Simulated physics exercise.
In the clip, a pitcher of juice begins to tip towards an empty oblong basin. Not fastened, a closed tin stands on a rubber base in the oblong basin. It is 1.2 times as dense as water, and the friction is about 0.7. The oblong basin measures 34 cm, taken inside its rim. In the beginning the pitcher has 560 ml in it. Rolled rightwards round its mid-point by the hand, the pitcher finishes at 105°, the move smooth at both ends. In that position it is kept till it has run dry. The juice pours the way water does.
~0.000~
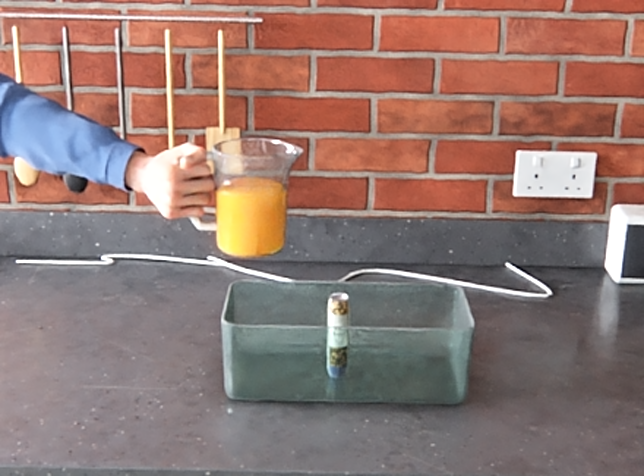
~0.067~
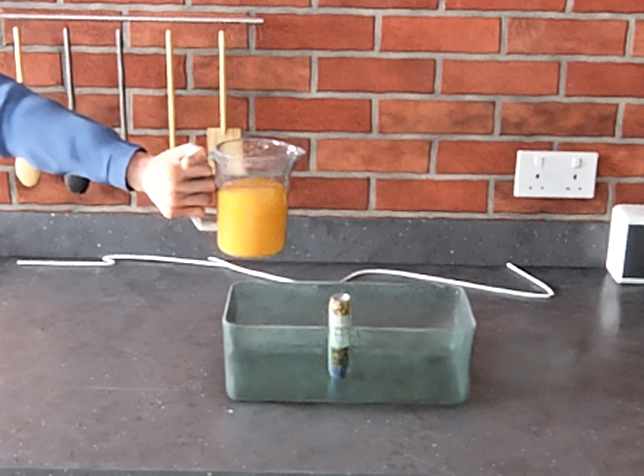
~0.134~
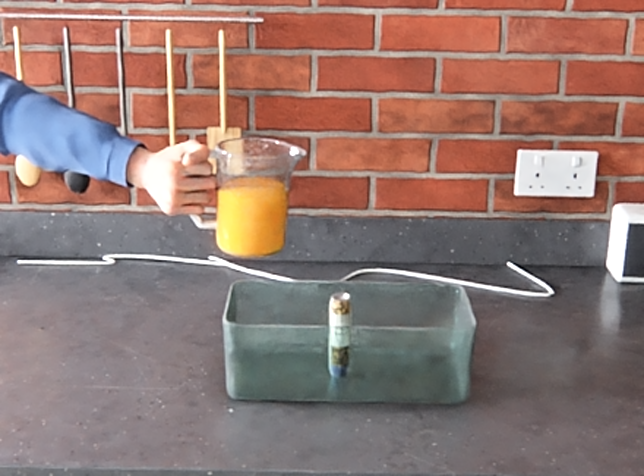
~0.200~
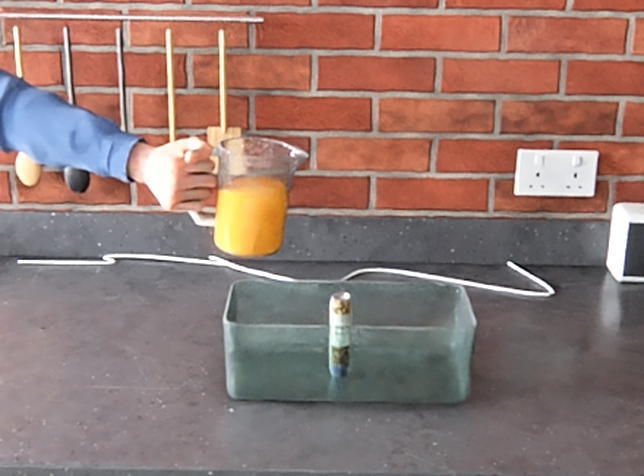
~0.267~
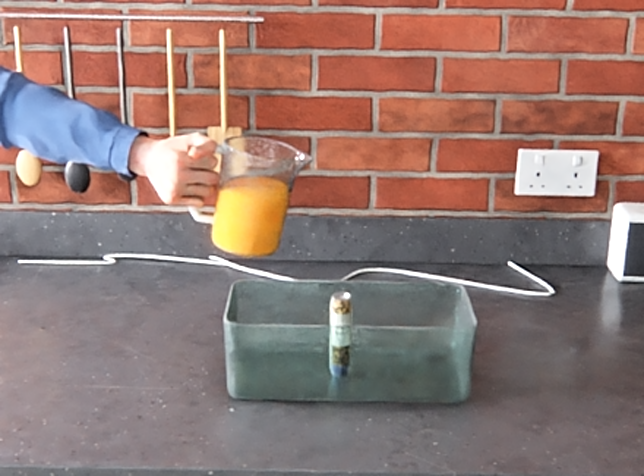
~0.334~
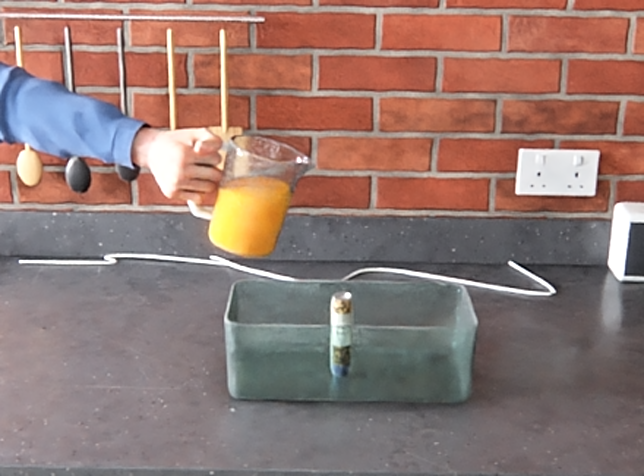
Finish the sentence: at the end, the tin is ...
Lying on its side.
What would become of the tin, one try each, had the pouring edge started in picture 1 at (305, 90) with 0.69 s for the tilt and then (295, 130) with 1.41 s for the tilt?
In the first try it remains standing; in the second it comes down.
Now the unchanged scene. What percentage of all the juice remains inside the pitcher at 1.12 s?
I'd estimate some 42 per cent.
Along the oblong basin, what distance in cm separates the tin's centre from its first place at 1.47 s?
Roughly 1 cm.
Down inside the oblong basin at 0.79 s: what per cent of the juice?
Around 0 percent.
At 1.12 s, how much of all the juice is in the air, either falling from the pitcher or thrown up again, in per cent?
Around 24 percent of the liquid.
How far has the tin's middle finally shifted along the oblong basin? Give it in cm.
All told, the tin's centre has moved close to 8.0 cm.
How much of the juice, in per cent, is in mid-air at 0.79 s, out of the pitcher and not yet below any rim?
Roughly 4 percent.
After 0.79 s the tilt is 66° and 96 per cent is still to pour; the tin stands where it began.
After 1.12 s the tilt is 98° and 42 per cent is still to pour; the tin stands where it began.
After 1.47 s the tilt is 105° and 4 per cent is still to pour; the tin leans 11°.
After 1.85 s the tilt is 105° and 0 per cent is still to pour; the tin lies on its side.
In the end the tin lies on its side.
